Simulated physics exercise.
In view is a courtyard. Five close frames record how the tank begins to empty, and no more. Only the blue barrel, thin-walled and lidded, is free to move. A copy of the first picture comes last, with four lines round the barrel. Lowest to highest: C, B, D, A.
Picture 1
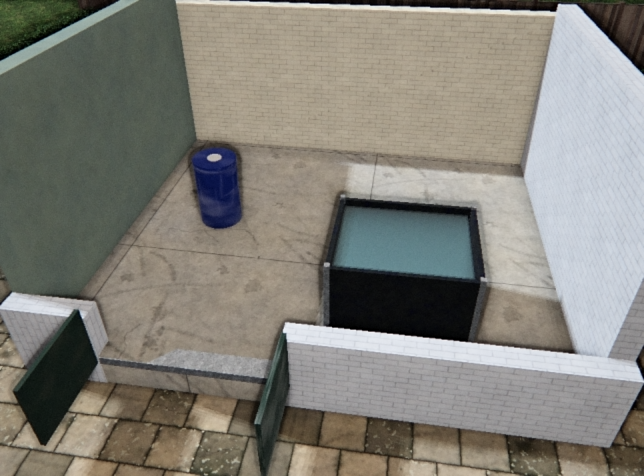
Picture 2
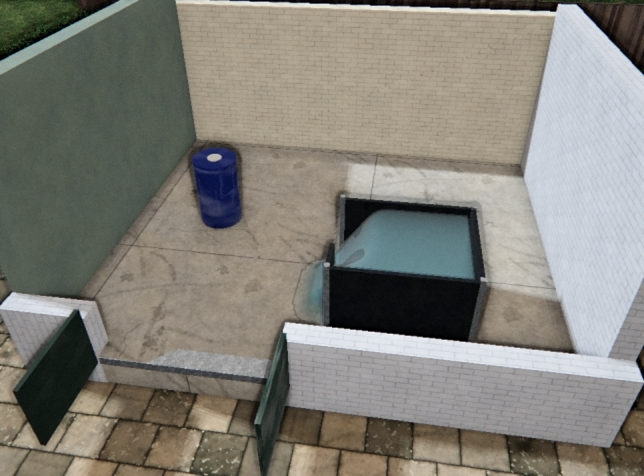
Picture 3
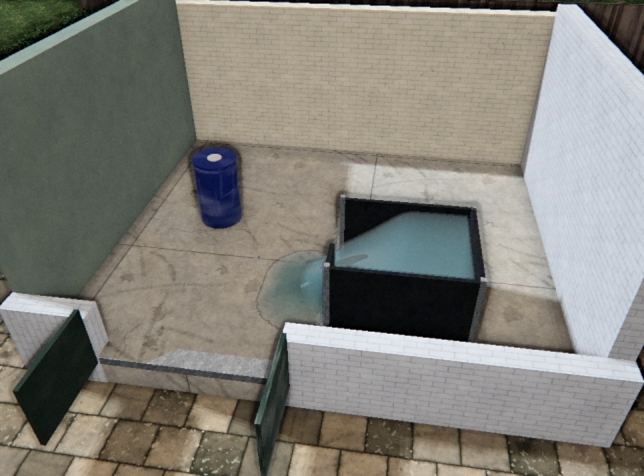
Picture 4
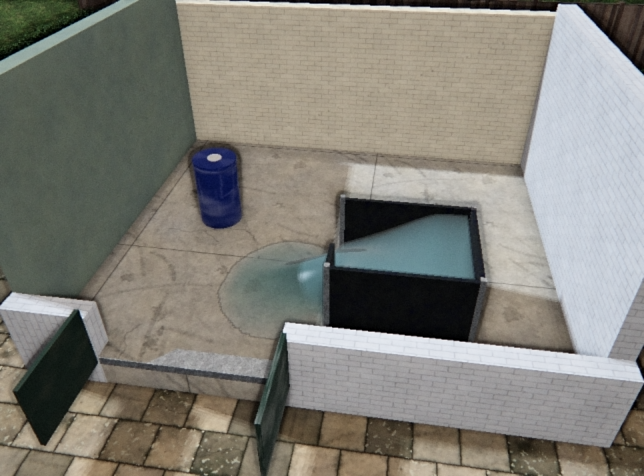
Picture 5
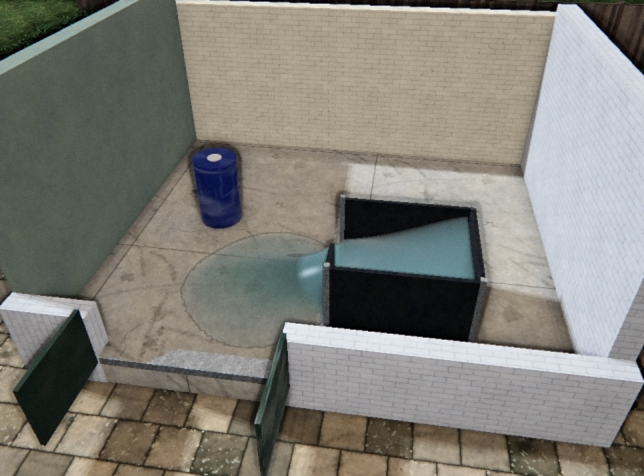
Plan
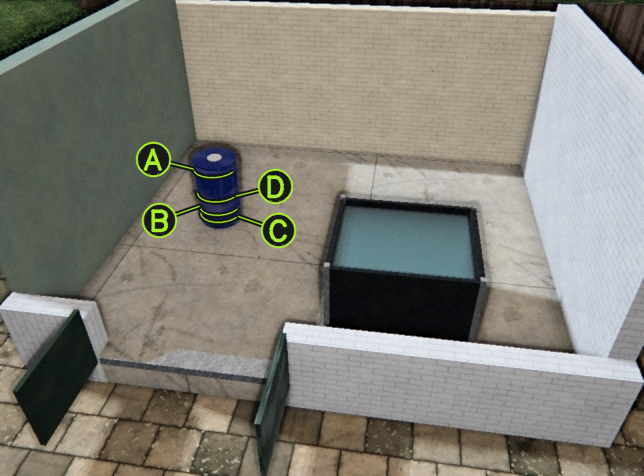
In the video, water pours from the left side of a dark, full tank in a walled courtyard and spreads leftward across the paved floor in a widening puddle, while a blue barrel stands still nearby.
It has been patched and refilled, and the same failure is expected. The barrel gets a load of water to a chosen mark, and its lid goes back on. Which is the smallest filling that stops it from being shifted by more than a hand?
That is line D.
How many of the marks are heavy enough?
Two of the four.
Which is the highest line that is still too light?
B it is.
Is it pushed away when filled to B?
Yes.
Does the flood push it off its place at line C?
Yes, that goes wrong.
On the marked copy, A at (208, 177); B at (214, 215); C at (215, 222); D at (212, 201); from the bottom up C, B, D, A.
For line A, it does not move.
For line B, it is pushed about its own width away.
For line C, it is pushed about 4 times its own width away.
For line D, it does not move.
